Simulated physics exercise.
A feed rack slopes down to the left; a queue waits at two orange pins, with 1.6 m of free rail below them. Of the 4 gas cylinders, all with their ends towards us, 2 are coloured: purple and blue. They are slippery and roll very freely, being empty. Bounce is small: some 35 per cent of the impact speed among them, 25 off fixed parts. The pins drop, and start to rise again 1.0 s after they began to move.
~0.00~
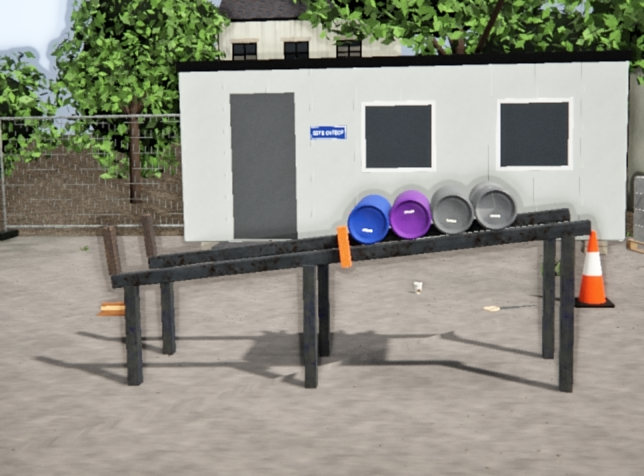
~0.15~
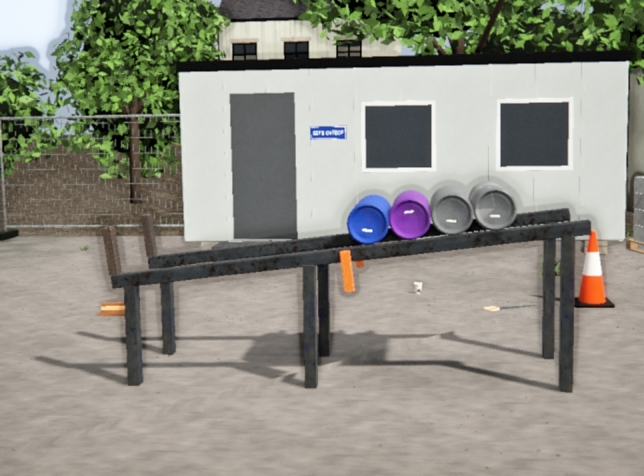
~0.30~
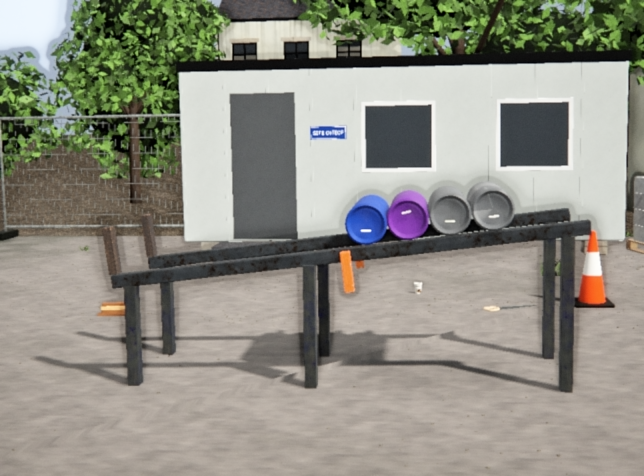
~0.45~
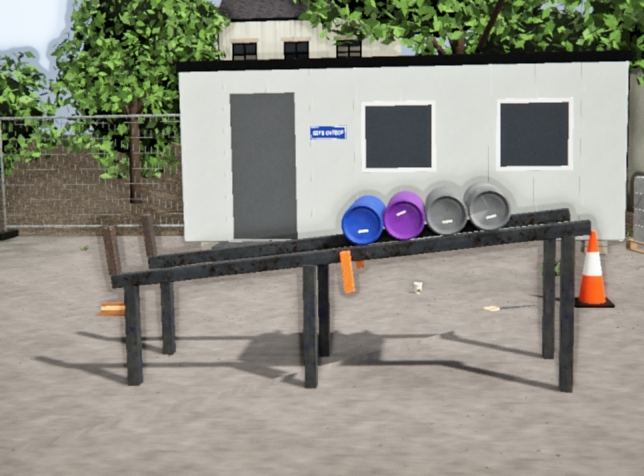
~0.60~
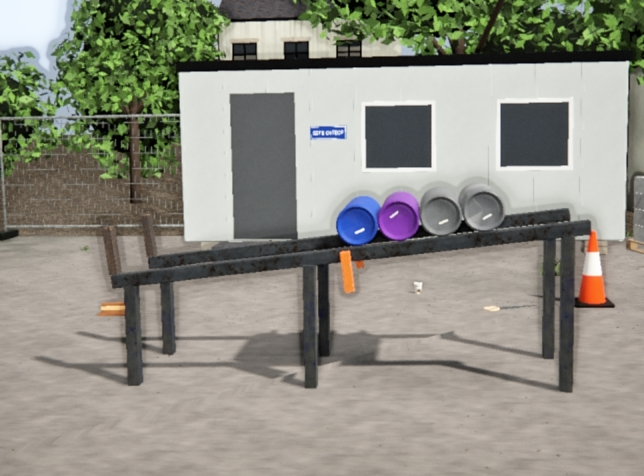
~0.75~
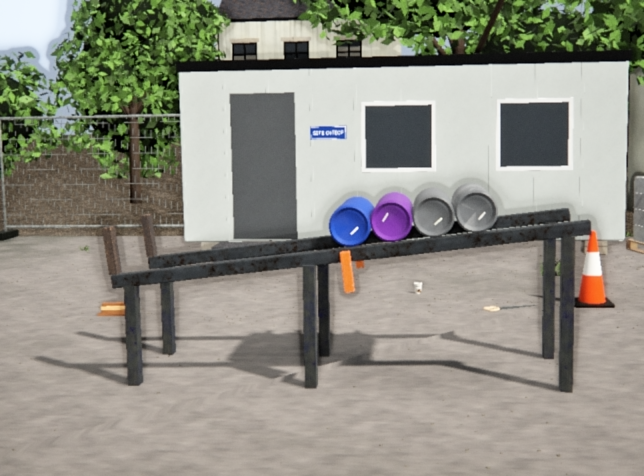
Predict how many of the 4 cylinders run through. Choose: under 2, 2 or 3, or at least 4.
Out of 4: Under 2.
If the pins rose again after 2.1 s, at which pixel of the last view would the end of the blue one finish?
Around (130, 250).
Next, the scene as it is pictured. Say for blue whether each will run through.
Blue runs down the rack.
After 1.0 s, purple is on the rails, 20 cm above the pins, rolling left; blue is on the rails, 5 cm below the pins, rolling left; 1 of 4 has passed.
After 1.1 s, purple is on the rails, 15 cm above the pins, rolling left; blue is on the rails, 10 cm below the pins, rolling left; 1 of 4 has passed.
After 1.2 s, purple is in the air, 20 cm above the pins, rolling right; blue is in the air, 20 cm below the pins, rolling left; 1 of 4 has passed.
After 1.3 s, blue is in the air, 30 cm below the pins, rolling left; no change for purple; 1 of 4 has passed.
At rest (2.7 s), purple is on the rails, 15 cm above the pins; blue is on the rails, 145 cm below the pins; 1 of 4 has passed.
